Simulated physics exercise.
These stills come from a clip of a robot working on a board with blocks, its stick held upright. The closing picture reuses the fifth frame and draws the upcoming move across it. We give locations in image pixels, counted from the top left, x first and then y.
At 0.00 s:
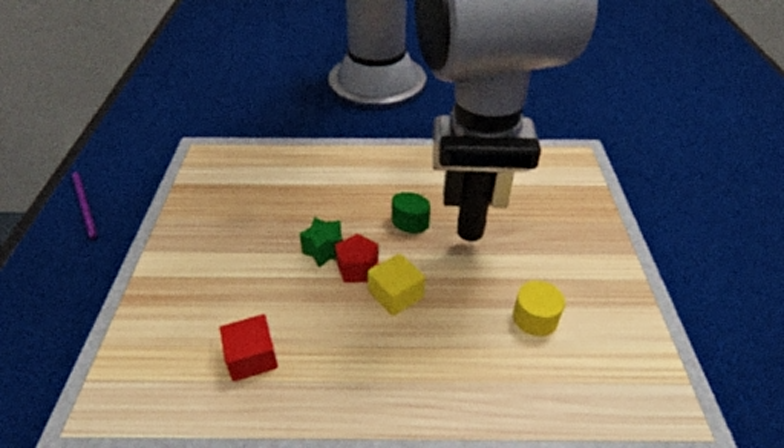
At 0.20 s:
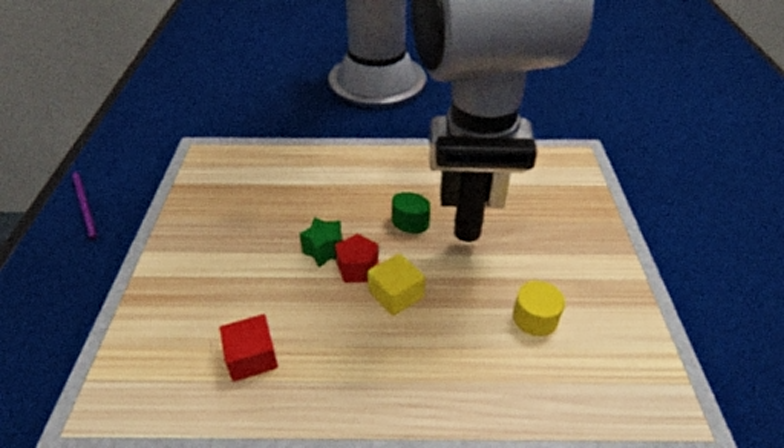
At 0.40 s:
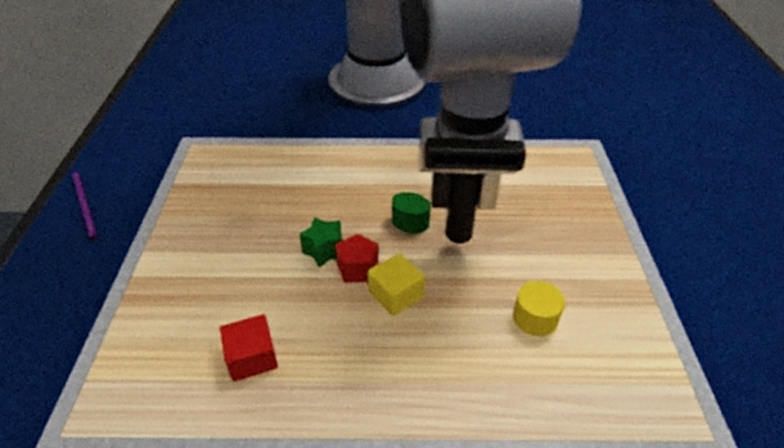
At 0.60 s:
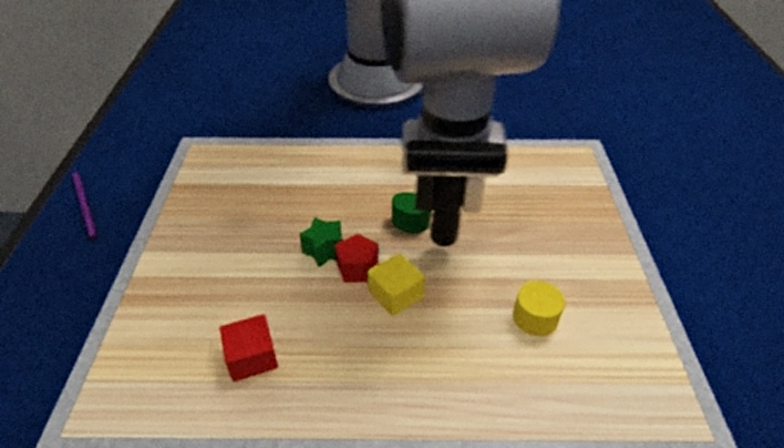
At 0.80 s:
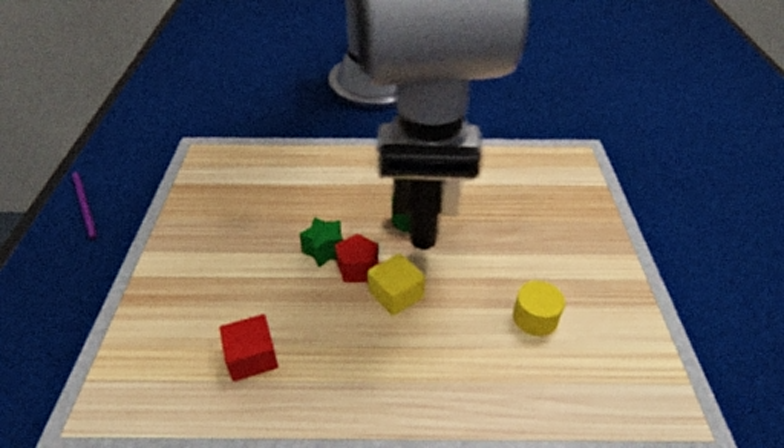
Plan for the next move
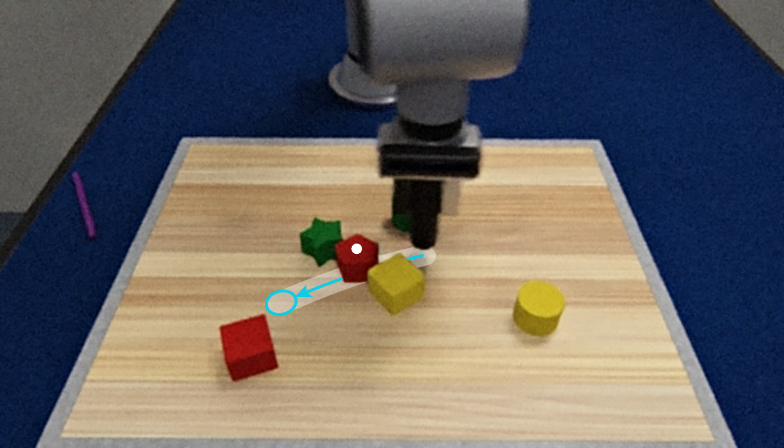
On a wooden board with red, green and yellow blocks, a robot arm holding a black stick slid a short way left, passing in front of the green cylinder while the blocks stayed still.
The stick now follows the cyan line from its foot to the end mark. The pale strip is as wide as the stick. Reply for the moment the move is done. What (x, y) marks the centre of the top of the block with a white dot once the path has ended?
Near (243, 273).
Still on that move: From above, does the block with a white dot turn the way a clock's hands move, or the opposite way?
Direction: Clockwise.
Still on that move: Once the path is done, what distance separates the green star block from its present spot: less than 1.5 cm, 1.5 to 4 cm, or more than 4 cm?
Shift: Under 1.5 cm.
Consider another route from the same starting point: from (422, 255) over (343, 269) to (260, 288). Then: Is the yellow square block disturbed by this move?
At the end of the path, it will still be in place.
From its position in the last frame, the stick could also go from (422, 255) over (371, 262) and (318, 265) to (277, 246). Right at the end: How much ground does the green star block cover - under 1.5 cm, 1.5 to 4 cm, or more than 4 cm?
That block covers upwards of 4 cm.
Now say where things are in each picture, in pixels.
In the first picture, lower end of the stick (470, 233), tops of blocks, green star block (322, 231), red five-sided block (357, 249), yellow square block (396, 274).
In the second picture, stick (467, 234), blocks as before.
In the third picture, stick (459, 235), blocks as before.
In the fourth picture, stick (444, 238), blocks as before.
In the fifth picture, stick (423, 241), green star block (322, 231), red five-sided block (357, 249), yellow square block (396, 274).
The drawn path runs from (422, 255) over (376, 268) and (329, 283) to (281, 303); the dot is on the red five-sided block.
On the path given first. One third of the way, stick (375, 254); green star block (318, 229); red five-sided block (339, 254).
Two thirds of the way, stick (328, 269); green star block (316, 229); red five-sided block (289, 267).
At the end, stick (278, 288); green star block (316, 229); red five-sided block (243, 273), turned 50° clockwise; yellow square block not moved.
